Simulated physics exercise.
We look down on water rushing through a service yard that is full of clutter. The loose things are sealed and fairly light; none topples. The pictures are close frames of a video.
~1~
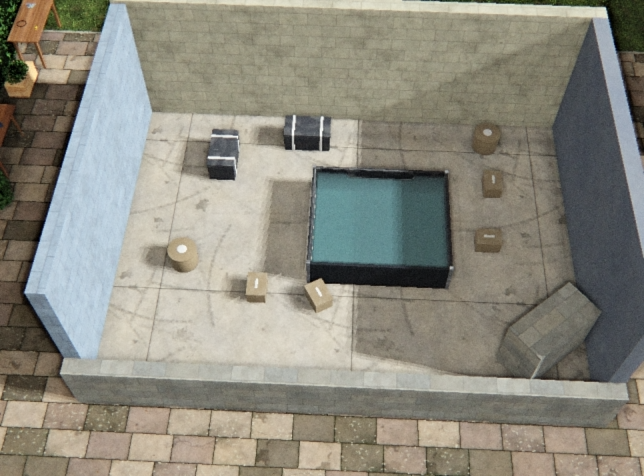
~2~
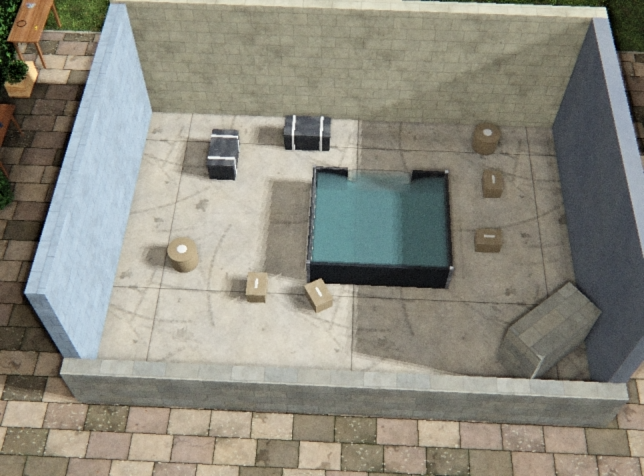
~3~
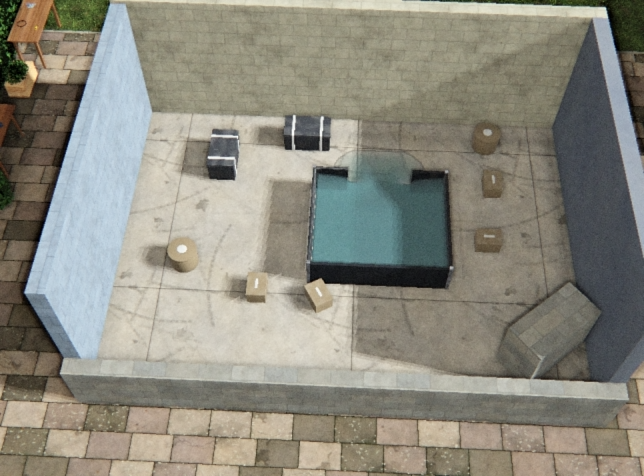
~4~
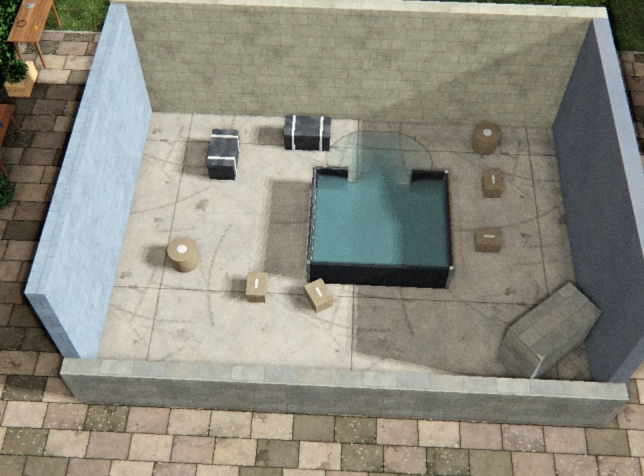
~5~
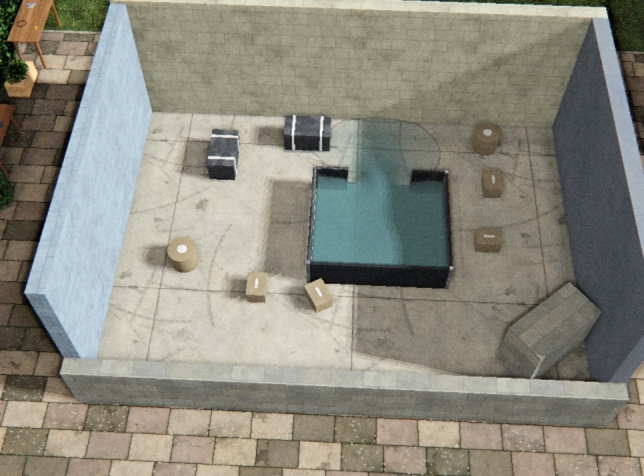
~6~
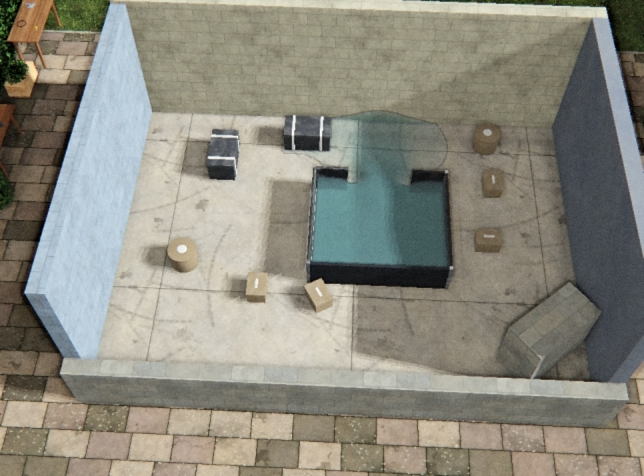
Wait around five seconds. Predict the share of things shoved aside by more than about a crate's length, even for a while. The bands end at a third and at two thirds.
Share: From one to two thirds.
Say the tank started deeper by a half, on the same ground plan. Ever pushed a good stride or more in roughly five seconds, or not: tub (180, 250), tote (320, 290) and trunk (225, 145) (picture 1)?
In turn: Moved that far, no, pushed that far.
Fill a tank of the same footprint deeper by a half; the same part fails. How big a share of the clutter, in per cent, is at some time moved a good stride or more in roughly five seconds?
Near 80 in a hundred.
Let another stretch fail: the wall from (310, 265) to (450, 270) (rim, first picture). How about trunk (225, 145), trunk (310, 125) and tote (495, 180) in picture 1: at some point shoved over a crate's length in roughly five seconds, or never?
One after the other: Short of that, less than that, under that.
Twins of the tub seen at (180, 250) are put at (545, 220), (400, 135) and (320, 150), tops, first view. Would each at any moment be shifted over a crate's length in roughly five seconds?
As listed: Yes, yes, short of that.
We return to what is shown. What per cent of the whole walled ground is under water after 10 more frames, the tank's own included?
Close to 30 %.
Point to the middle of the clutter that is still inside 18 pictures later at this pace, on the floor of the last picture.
Close to (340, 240).
A moment on, 0 of 8 are well off their spots; 0 afloat.
Next, 2 of 8 are well off their spots; 0 afloat.
Later, 3 of 8 are well off their spots; 1 afloat.
In the end, 3 of 8 are well off their spots, and 3 have been at some point; 2 afloat.
